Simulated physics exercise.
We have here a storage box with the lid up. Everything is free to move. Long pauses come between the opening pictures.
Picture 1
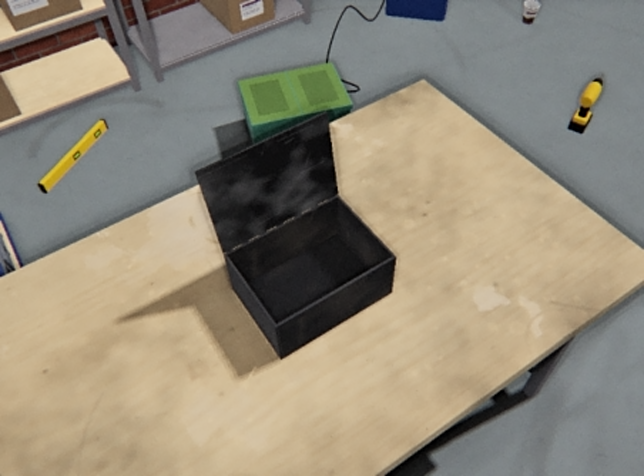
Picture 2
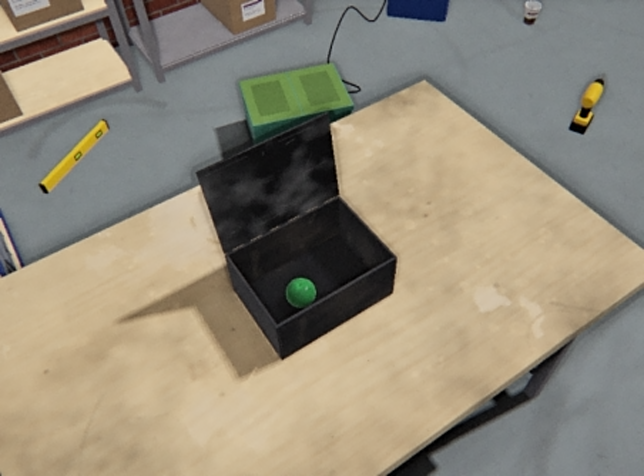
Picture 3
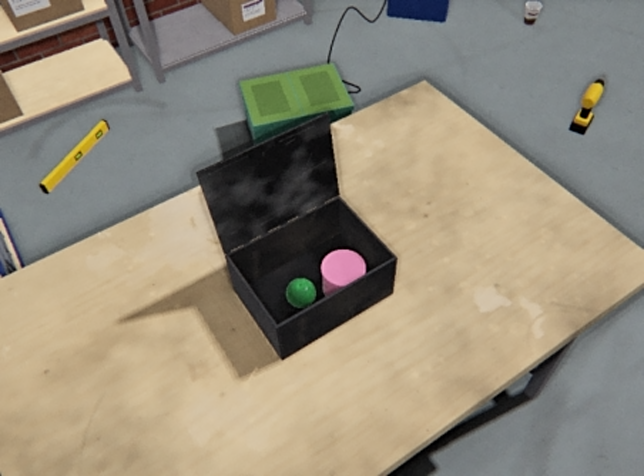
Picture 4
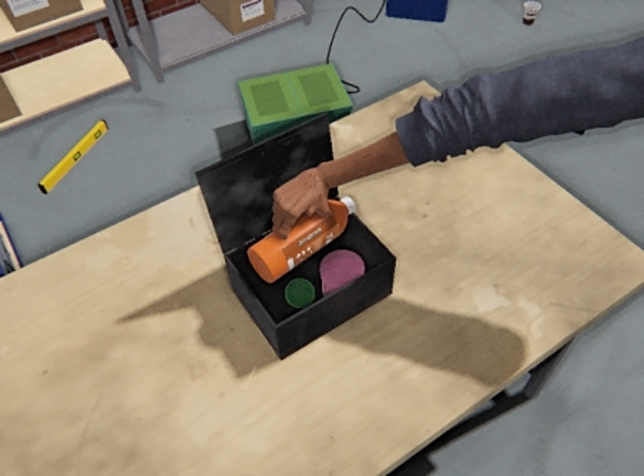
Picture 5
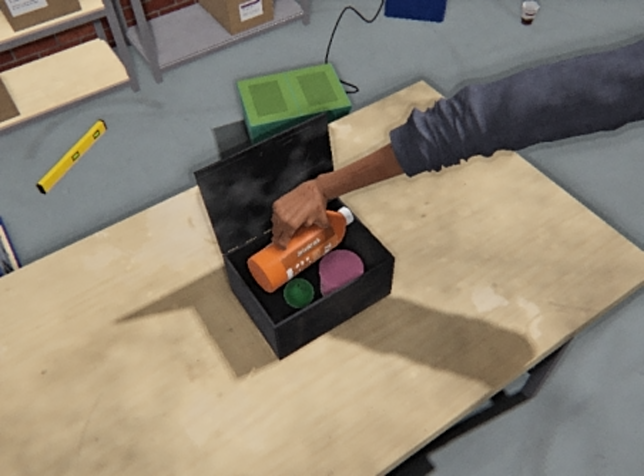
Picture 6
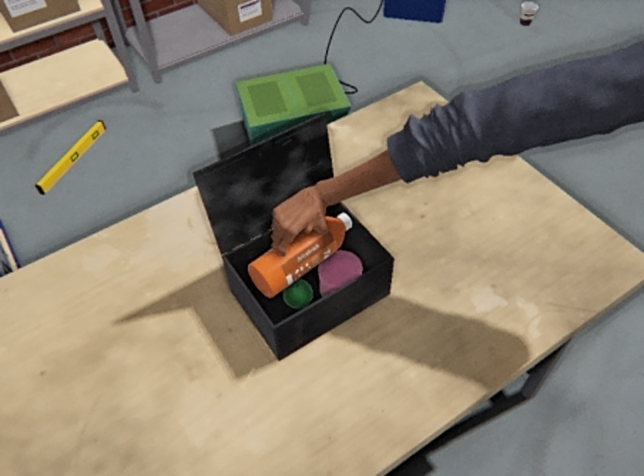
Hand lowering an orange bottle into an open black box, after a green ball and then a pink tub appear inside.
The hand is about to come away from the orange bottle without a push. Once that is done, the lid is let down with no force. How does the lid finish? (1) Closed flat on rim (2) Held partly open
(1) Closed flat on rim.
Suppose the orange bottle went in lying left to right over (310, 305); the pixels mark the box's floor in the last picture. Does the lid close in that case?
Packed like that, it is kept open.
Then, 0.60 s on from there, orange bottle shifted about its own width near (289, 266); green apple shifted a little.
Then, 1.50 s on from there, lid 66° above the rim; orange bottle shifted about its own width near (289, 267); green apple shifted about its own width.
Then, 2.10 s on from there, lid 25° above the rim; orange bottle shifted about its own width near (289, 267); green apple shifted about its own width.
In the end, lid shut; moved from the start, orange bottle and green apple; pink tub unmoved. At the end, from the last picture's camera, orange bottle near (289, 266).
